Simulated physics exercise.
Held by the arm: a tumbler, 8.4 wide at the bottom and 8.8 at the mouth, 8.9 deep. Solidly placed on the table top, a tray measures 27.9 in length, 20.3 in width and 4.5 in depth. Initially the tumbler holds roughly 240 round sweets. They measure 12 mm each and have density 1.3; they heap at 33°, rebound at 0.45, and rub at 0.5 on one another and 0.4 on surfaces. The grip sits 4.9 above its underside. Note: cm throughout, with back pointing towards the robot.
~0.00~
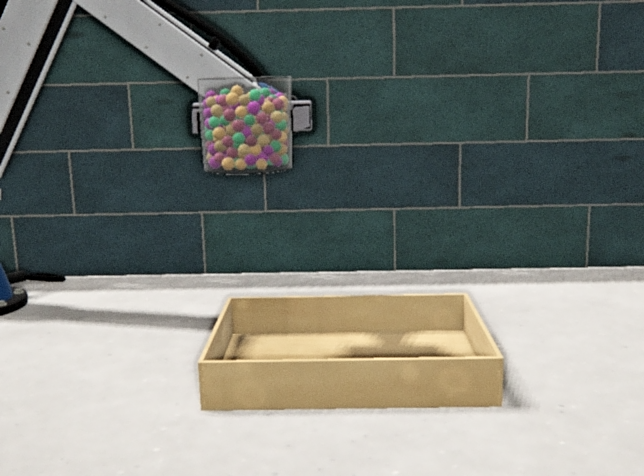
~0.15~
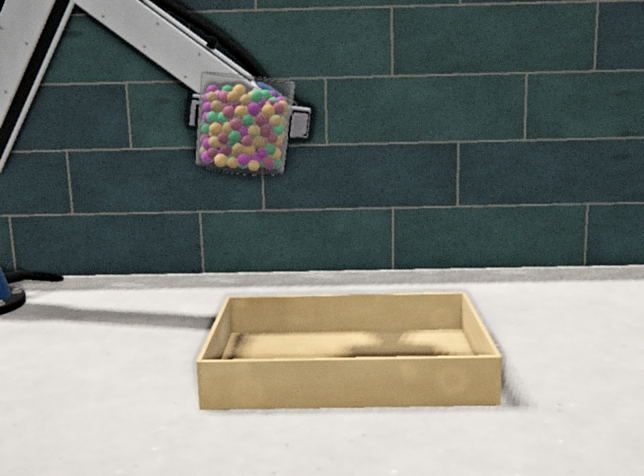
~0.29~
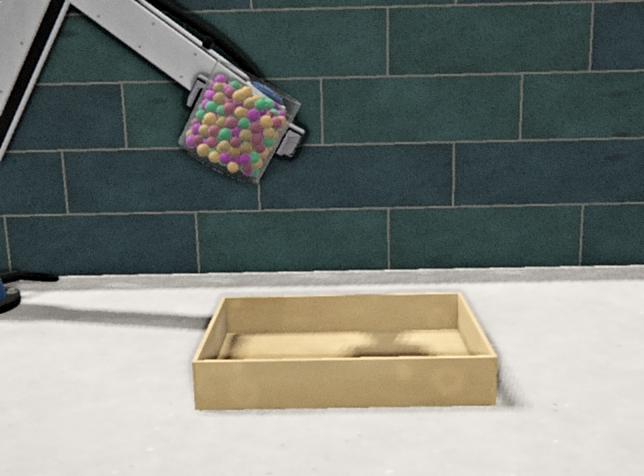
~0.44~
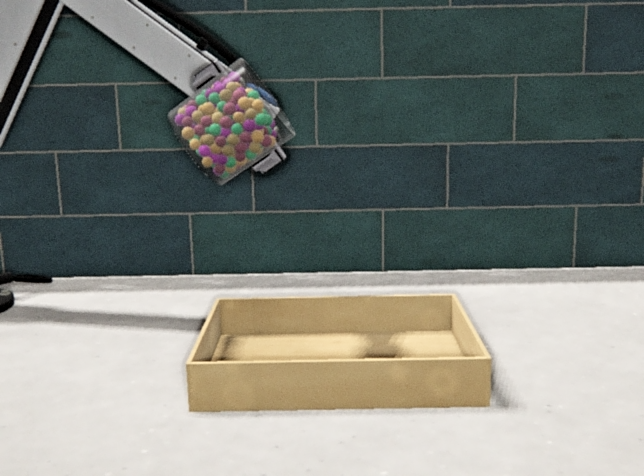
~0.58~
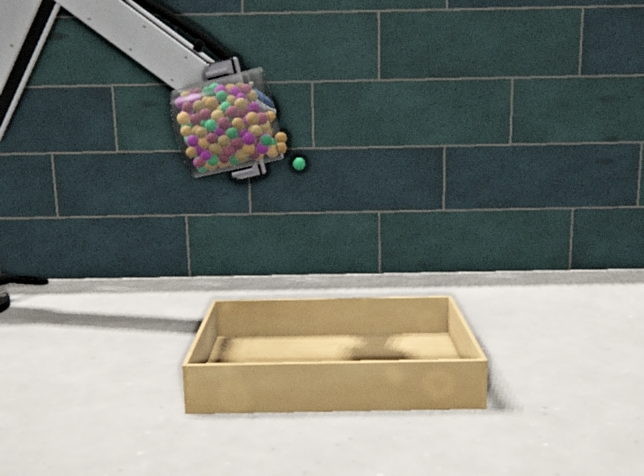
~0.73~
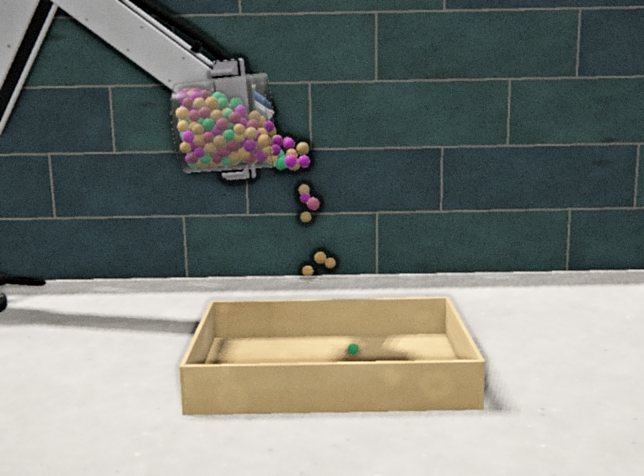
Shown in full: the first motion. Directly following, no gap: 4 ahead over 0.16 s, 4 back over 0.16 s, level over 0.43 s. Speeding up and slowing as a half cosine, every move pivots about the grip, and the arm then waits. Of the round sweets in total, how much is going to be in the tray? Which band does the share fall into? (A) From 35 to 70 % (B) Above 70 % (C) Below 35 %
A, from 35 to 70 %.
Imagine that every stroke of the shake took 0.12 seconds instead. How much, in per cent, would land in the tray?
That change gives some 60 percent.
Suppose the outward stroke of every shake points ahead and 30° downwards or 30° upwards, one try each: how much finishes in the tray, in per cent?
It comes to around 35 per cent on the first try and around 50 per cent on the second.
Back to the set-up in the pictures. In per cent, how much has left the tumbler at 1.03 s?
Near 35 in a hundred parts have gone so far.
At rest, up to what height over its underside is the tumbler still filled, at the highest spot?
I'd say close to 6.5 cm.
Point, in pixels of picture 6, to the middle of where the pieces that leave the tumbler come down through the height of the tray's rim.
Close to pixel (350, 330).
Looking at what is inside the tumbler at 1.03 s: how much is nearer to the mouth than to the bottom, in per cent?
Some 65 percent is in that half.
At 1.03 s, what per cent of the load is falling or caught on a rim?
About 23 %.
After 1.03 s, tilted 86° forward, highest piece 28 above the table; 159 in the tumbler, 30 in the tray, 56 in flight or on a rim.
After 1.33 s, tilted 23° forward, highest piece 29 above the table; 127 in the tumbler, 114 in the tray, 1 on the table or floor, 3 in flight or on a rim.
After 1.68 s, level, highest piece 28 above the table; 127 in the tumbler, 117 in the tray, 1 on the table or floor.
After 2.73 s, level, highest piece 28 above the table; 127 in the tumbler, 117 in the tray, 1 on the table or floor.
At rest, 127 in the tumbler, 117 in the tray, 1 on the table or floor. That is 48 % in the tray.
